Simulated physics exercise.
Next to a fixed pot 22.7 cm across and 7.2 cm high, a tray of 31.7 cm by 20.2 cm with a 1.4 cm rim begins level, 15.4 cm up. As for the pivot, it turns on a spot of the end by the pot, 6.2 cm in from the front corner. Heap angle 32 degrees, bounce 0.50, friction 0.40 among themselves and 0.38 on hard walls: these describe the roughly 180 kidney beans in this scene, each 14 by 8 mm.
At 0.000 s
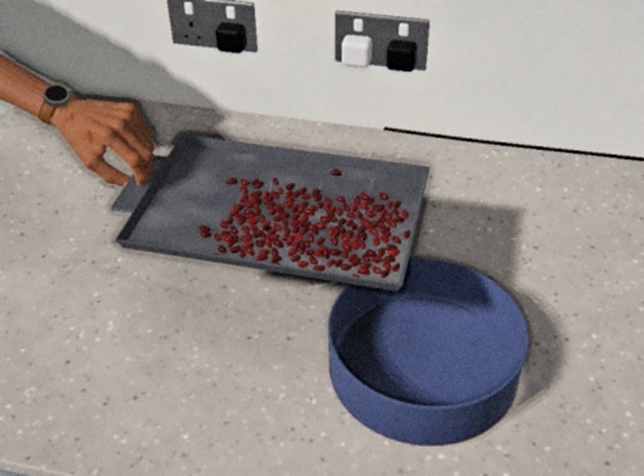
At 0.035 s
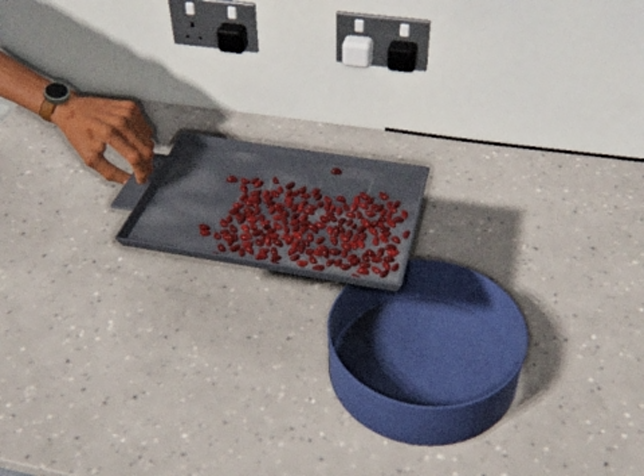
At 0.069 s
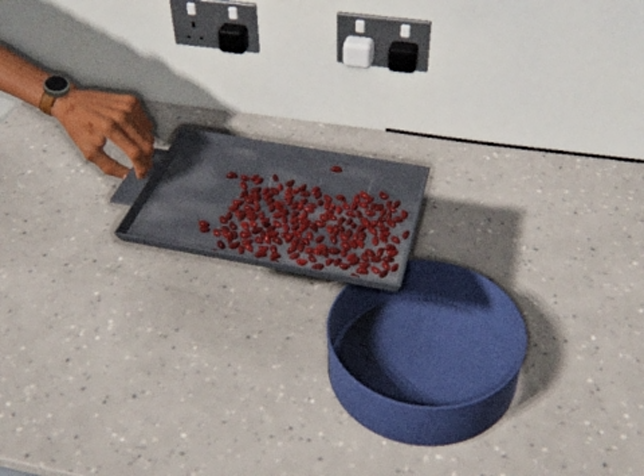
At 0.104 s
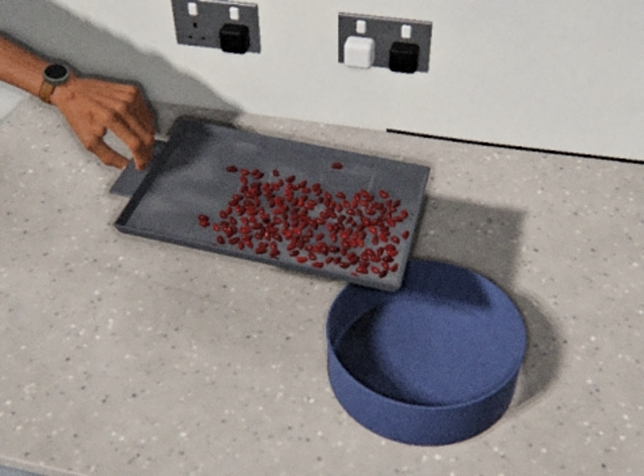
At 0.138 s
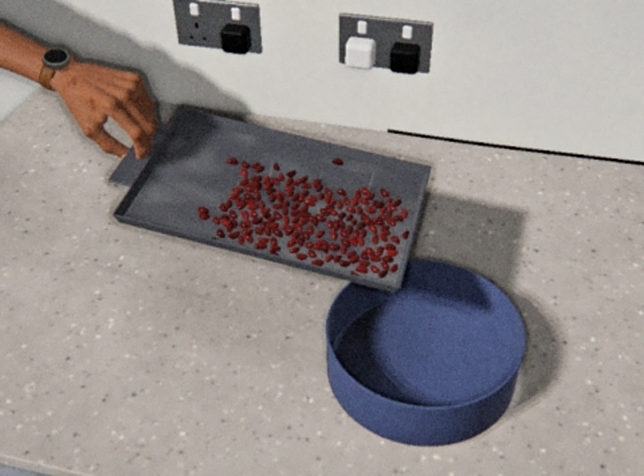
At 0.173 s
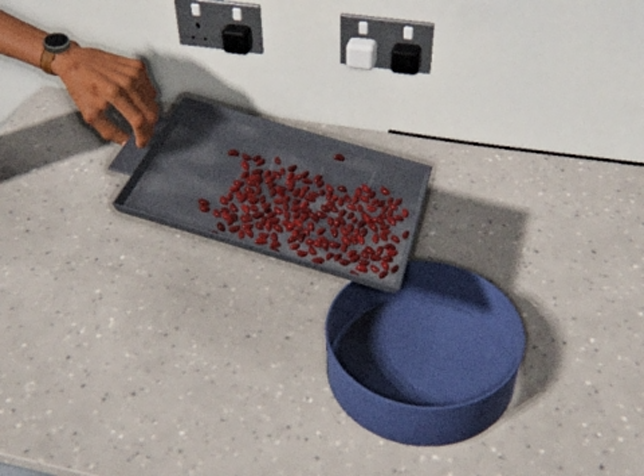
A dark tray scattered with red kidney beans lay level beside a round blue pot, then a hand wearing a watch raised its left end, slanting it gently down toward the pot.
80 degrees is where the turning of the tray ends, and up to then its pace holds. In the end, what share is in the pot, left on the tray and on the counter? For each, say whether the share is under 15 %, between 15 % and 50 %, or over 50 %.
In order: Pot: Will likely hold the majority. Tray: Will likely hold a small amount. Counter: Will likely hold a small amount.
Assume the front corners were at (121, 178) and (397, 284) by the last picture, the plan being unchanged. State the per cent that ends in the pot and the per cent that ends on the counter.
Split: Pot = 85, counter = 10.
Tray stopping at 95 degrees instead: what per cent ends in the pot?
You'd end up with some 95 % in the pot.
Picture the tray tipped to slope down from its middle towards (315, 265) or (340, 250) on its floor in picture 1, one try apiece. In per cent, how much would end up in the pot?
Near 90 and 100 percent, in that order.
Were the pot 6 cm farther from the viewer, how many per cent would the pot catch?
Expect something close to 90 per cent.
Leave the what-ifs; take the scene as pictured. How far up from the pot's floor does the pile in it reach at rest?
I'd say near 1.5 centimetres.
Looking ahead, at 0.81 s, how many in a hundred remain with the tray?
Of the load, some 70 percent.
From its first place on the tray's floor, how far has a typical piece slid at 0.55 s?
About 5 cm.
Then, at 0.55 s, tilt 44 degrees; the tray holds 100 %, the pot 0 %.
After 0.81 s, tilt 67 degrees; the tray holds 70 %, the pot 10 %.
Then, at 1.17 s, tilt 80 degrees; the tray holds 10 %, the pot 85 %.
In the end, at 2.1 s, pot 95 %, tray 0 %, counter 0 %.
